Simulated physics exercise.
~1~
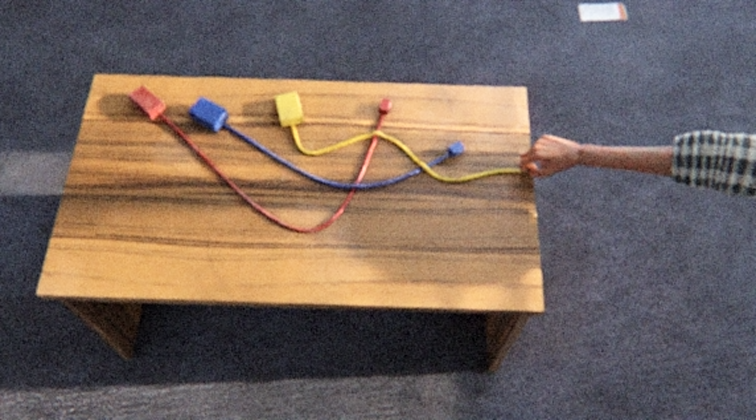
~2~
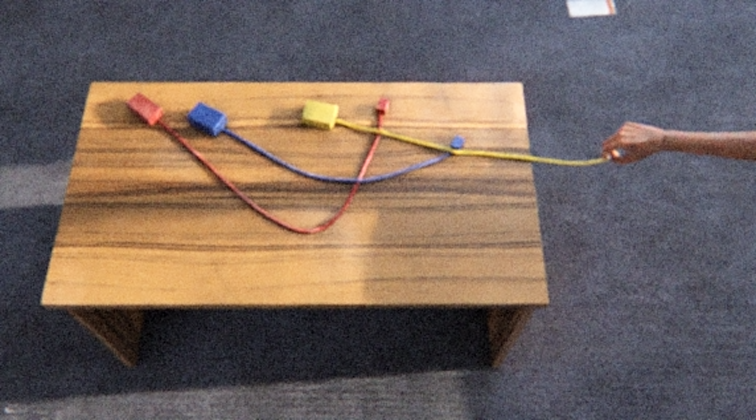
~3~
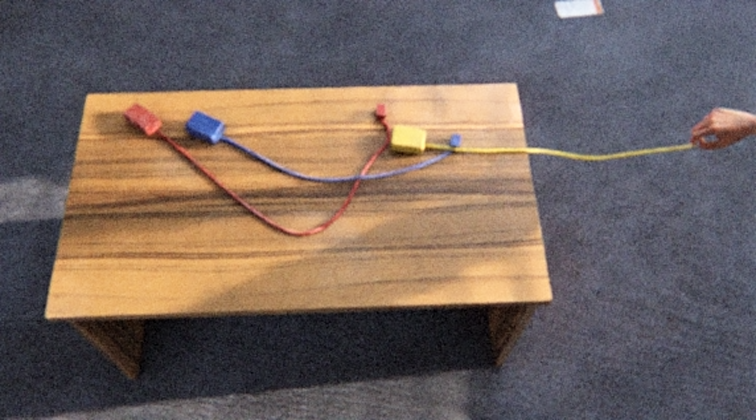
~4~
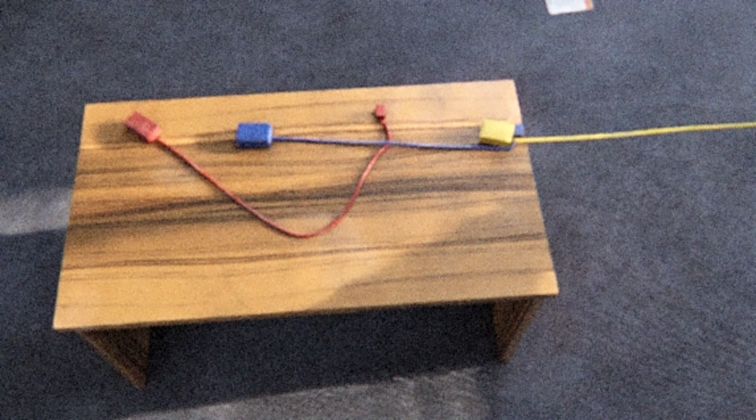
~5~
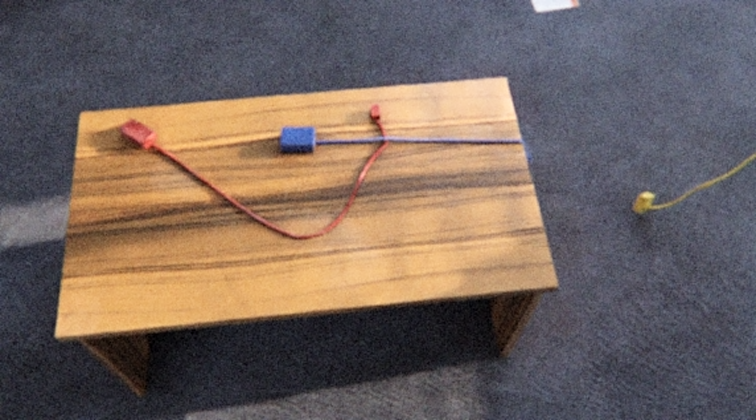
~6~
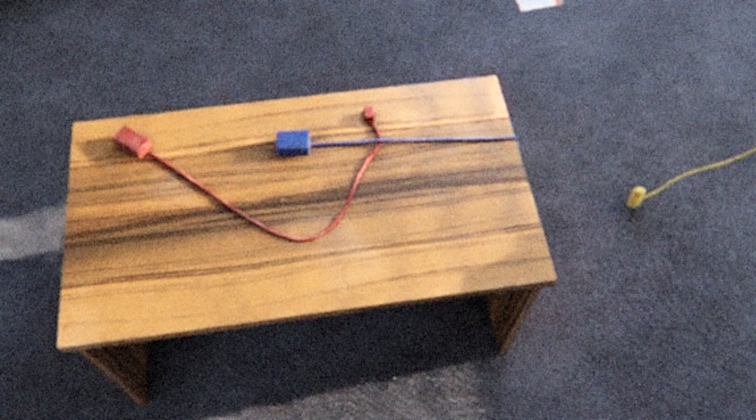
A hand pulled the yellow cord off the right side of a wooden table until its block dropped over the edge, and the blue cord was dragged right too, ending with its tip past the edge while the red one stayed put.
